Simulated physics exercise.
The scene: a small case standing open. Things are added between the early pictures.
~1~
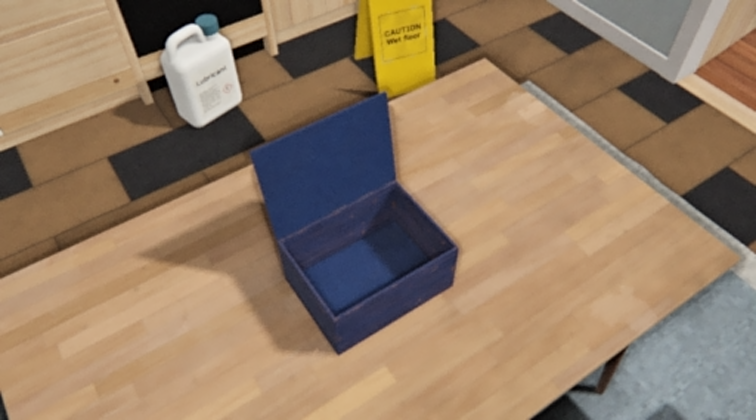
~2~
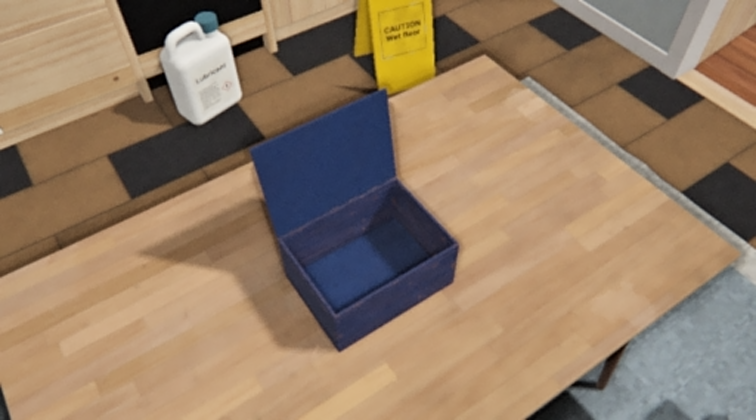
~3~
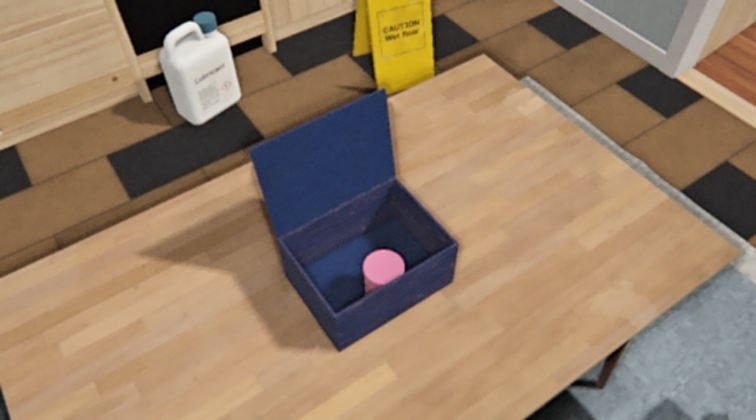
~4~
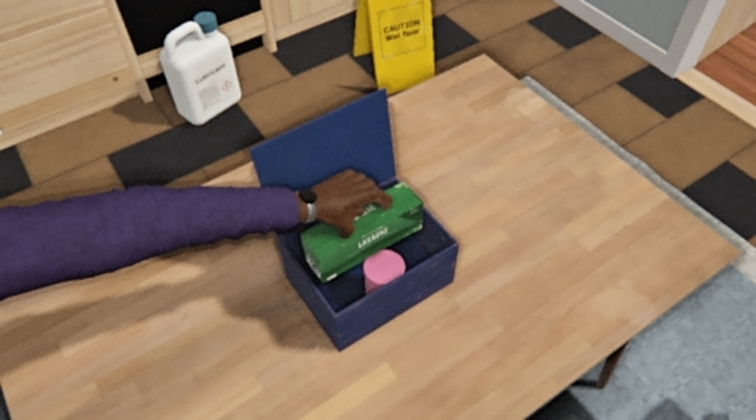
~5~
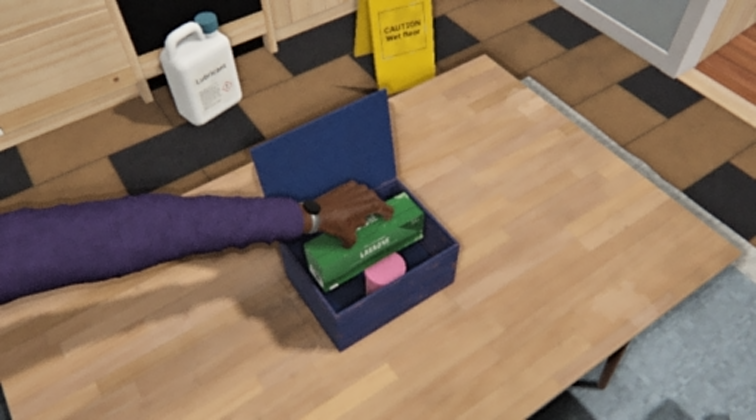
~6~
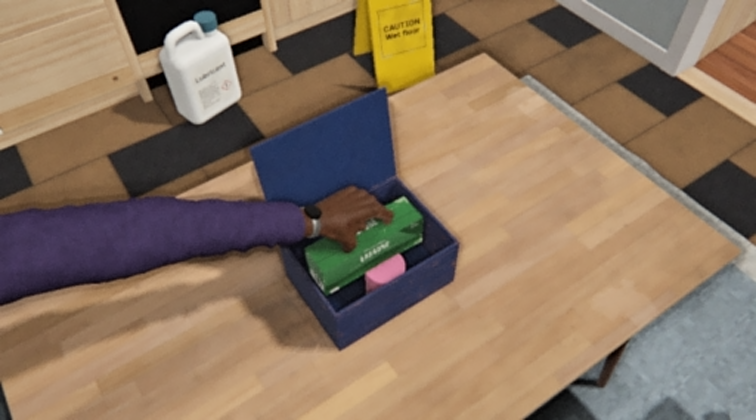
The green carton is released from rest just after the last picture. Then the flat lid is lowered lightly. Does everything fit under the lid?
Outcome: The lid sits on the rim.
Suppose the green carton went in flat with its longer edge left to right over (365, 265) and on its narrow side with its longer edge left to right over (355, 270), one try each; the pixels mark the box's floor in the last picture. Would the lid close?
First, it sits on the rim; second, it shuts flat.
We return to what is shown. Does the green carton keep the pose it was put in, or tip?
The green carton ends up tilted.
Then, 0.50 s after the last picture, green carton on its side near (353, 254).
Then, 1.40 s after the last picture, lid 80° above the rim; green carton on its side near (359, 261).
Then, 1.70 s after the last picture, lid 50° above the rim; green carton on its side near (359, 261).
Then, 1.90 s after the last picture, lid 16° above the rim; green carton on its side near (359, 261).
At rest, lid shut; tipped over in the box, green carton; pink tin in place. Seen from the same camera at the end, green carton near (359, 261).
